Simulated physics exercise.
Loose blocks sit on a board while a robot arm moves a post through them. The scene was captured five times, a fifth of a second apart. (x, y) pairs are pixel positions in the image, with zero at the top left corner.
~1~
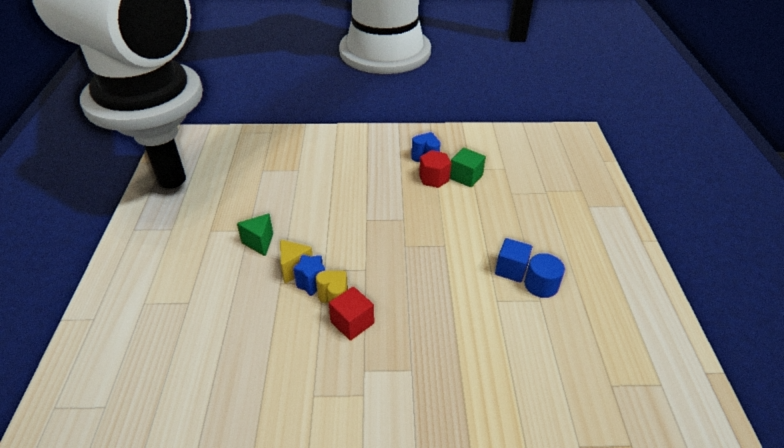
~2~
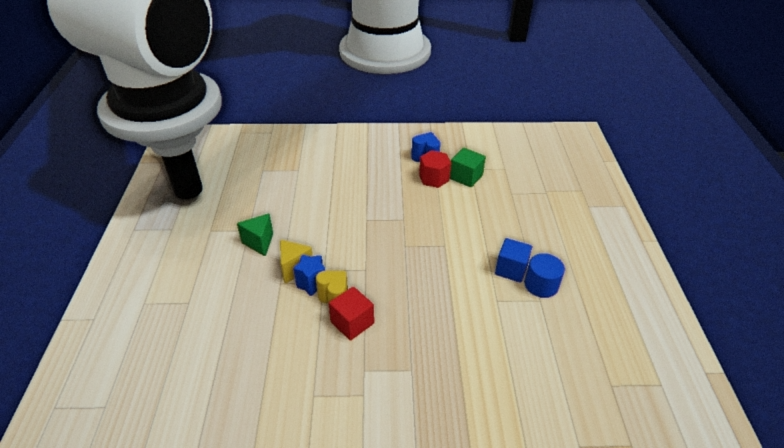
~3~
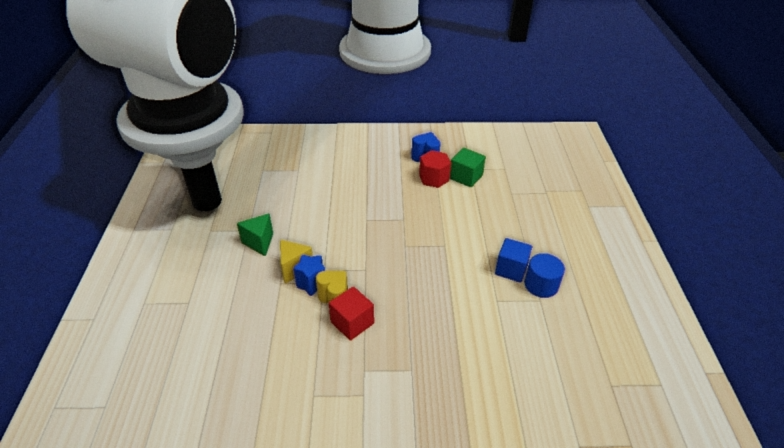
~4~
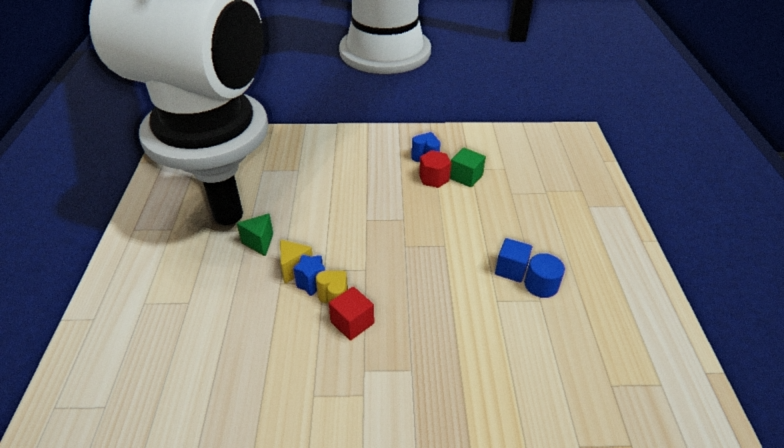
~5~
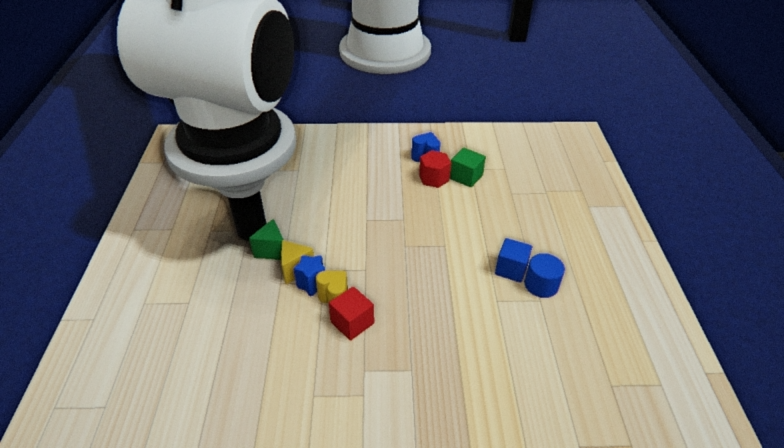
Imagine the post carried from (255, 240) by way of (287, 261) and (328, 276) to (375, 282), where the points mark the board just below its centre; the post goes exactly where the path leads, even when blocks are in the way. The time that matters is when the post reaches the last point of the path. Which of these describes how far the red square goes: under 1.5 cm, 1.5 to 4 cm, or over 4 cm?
From 1.5 to 4 cm.
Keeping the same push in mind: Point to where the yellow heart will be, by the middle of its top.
In the picture, it is at (342, 303).
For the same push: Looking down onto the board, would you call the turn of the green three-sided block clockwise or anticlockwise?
Seen from above, counterclockwise.
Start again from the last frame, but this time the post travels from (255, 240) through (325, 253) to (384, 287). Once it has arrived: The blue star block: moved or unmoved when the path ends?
By the end it has moved.
The first path, step by step. One third of the way, post at (285, 253); green three-sided block at (312, 233), turned 30° anticlockwise; yellow three-sided block at (318, 248), turned 70° clockwise; blue star block at (319, 270); yellow heart at (340, 286); red square at (358, 310).
Two thirds of the way, post at (328, 267); green three-sided block at (330, 234), turned 100° anticlockwise; yellow three-sided block at (354, 254); blue star block at (330, 278), turned 55° clockwise; yellow heart at (344, 298), turned 25° anticlockwise; red square at (367, 320).
At the end, post at (375, 273); green three-sided block at (330, 234), turned 100° anticlockwise; yellow three-sided block at (400, 253), turned 25° anticlockwise; blue star block at (339, 280), turned 95° clockwise; yellow heart at (342, 303), turned 25° anticlockwise; red square at (368, 323).
